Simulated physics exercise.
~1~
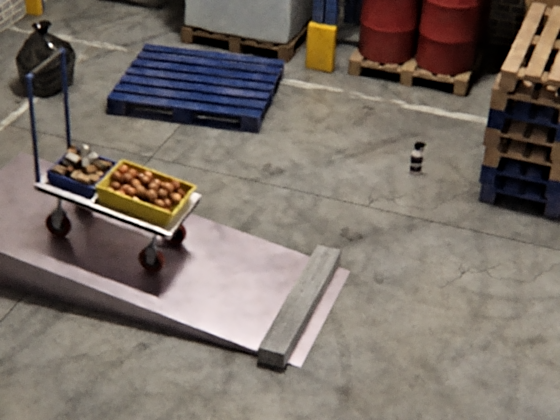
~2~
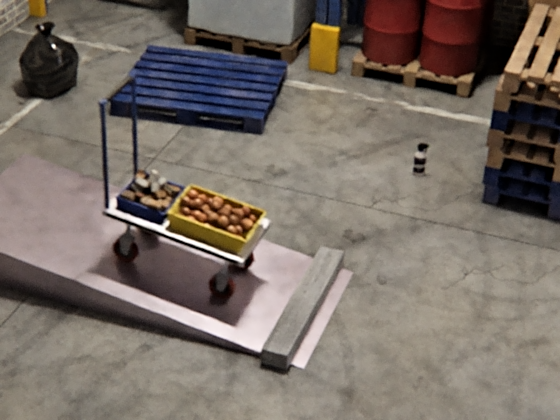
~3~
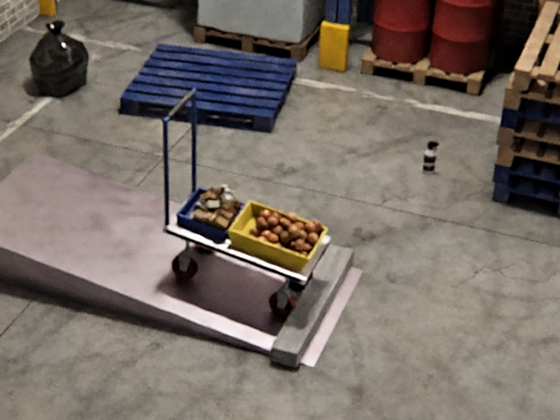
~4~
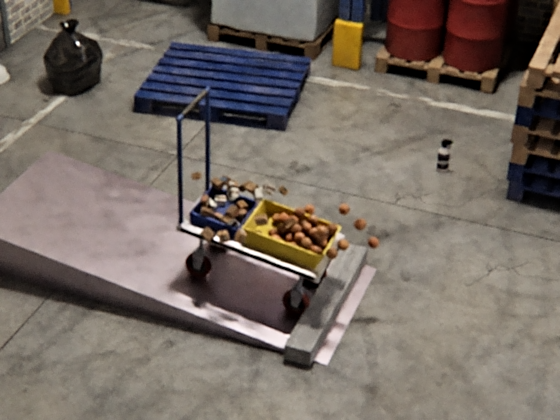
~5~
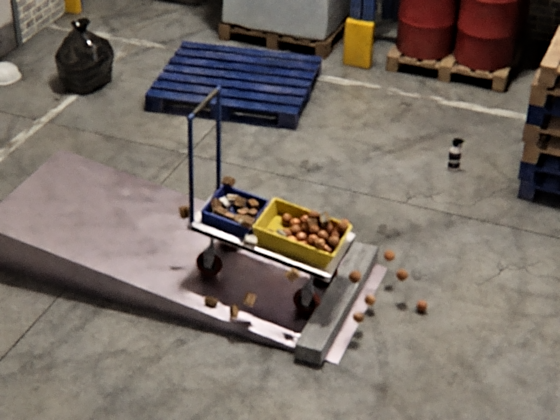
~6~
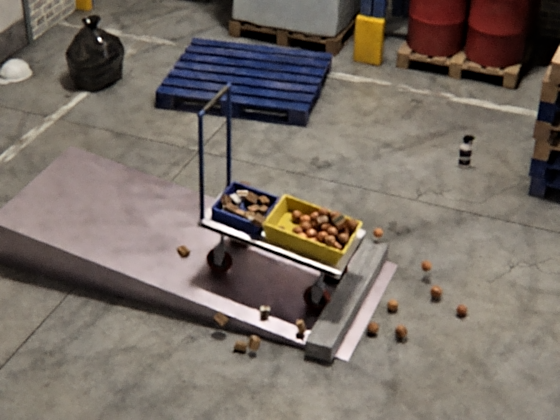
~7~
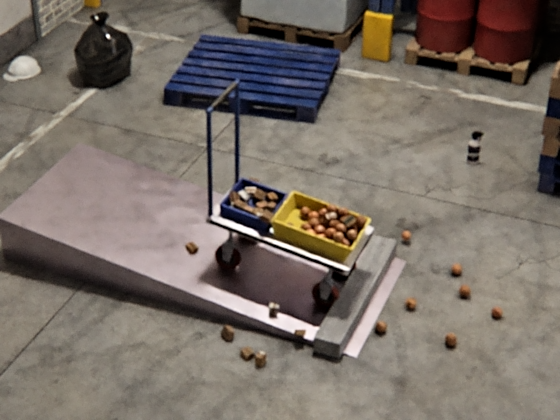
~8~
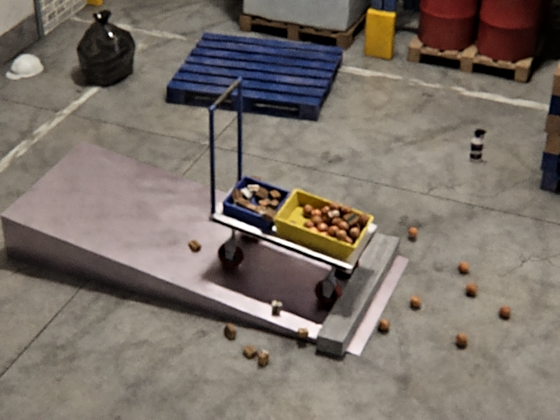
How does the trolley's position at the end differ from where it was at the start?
At the start the trolley is higher up the ramp, towards the left of the view. By the end it is farther right, standing against the low step at the bottom of the ramp.
